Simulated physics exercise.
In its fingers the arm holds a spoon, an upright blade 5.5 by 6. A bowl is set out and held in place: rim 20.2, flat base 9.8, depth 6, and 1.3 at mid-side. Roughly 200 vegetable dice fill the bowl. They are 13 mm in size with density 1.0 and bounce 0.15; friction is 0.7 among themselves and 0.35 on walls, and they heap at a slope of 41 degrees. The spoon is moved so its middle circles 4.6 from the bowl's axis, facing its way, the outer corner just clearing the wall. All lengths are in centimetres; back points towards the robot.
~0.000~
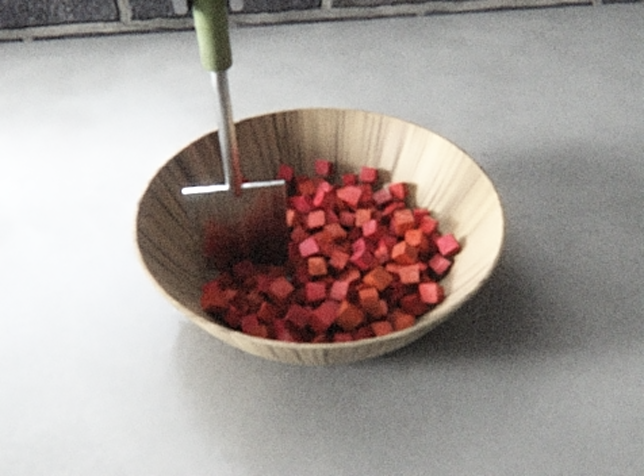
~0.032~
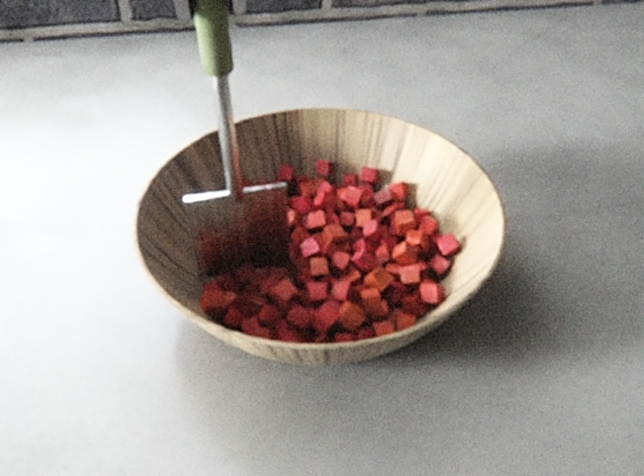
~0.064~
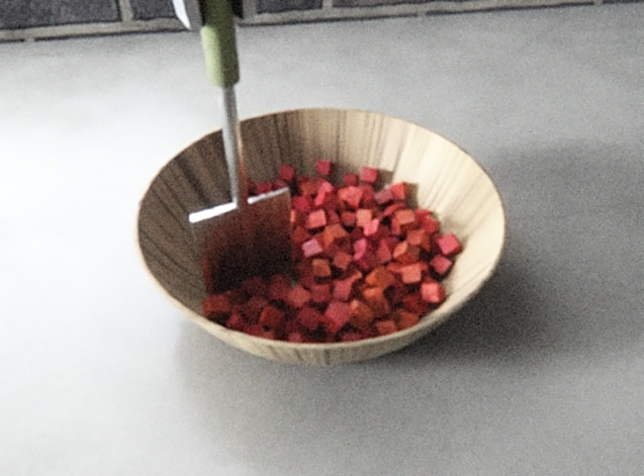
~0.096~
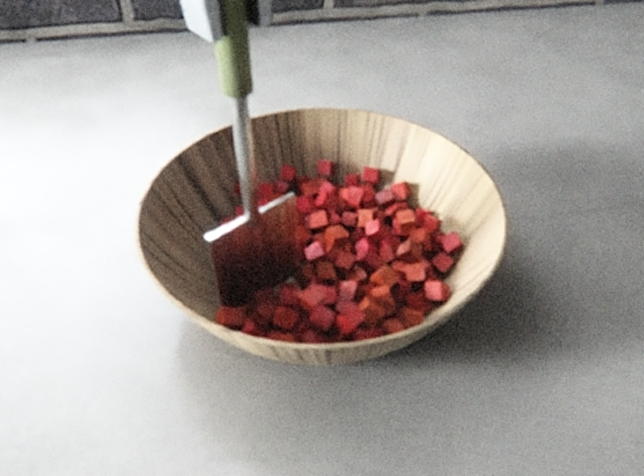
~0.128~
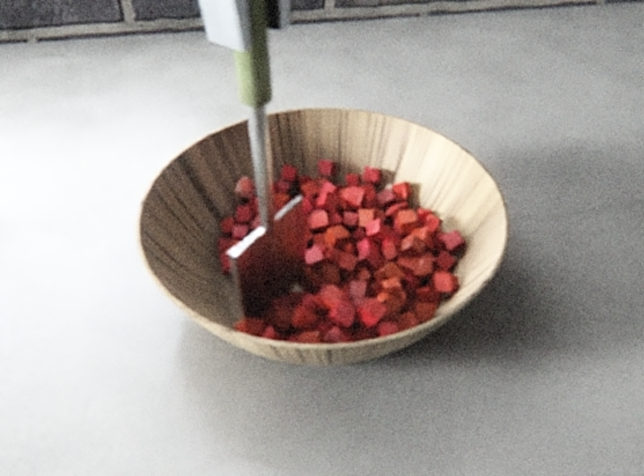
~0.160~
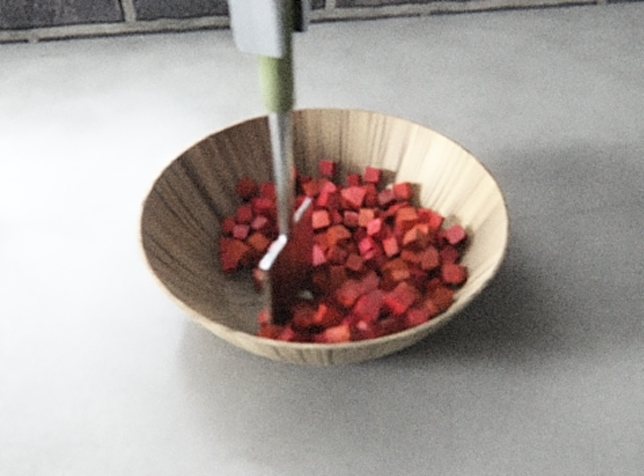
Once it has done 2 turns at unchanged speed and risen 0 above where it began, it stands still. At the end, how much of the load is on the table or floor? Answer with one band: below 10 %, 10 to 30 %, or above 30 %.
10 to 30 %.
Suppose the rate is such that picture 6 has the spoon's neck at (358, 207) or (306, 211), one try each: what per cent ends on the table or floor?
Close to 45 and 25 in a hundred.
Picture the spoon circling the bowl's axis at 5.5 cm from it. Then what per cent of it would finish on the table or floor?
Near 15 percent.
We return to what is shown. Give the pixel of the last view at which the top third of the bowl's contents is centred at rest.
At about (272, 310).
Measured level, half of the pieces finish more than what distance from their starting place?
About 7 centimetres.
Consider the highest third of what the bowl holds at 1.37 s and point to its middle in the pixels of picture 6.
Roughly pixel (322, 142).
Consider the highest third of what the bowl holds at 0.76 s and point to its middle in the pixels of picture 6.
I'd point to somewhere close to (198, 224).
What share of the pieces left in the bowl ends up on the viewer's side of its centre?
I'd put it at roughly 80 per cent.
By 0.76 s, 321° round, highest piece 8 above the table; 185 in the bowl, 12 on the table or floor, 1 in flight or on the tool.
By 1.37 s, 221° round, highest piece 7 above the table; 167 in the bowl, 29 on the table or floor, 2 in flight or on the tool.
By 1.87 s, 0° round, highest piece 6 above the table; 159 in the bowl, 39 on the table or floor.
By 2.57 s, 0° round, highest piece 6 above the table; 159 in the bowl, 39 on the table or floor.
Final count, 159 in the bowl, 39 on the table or floor. That is 20 % on the table or floor.
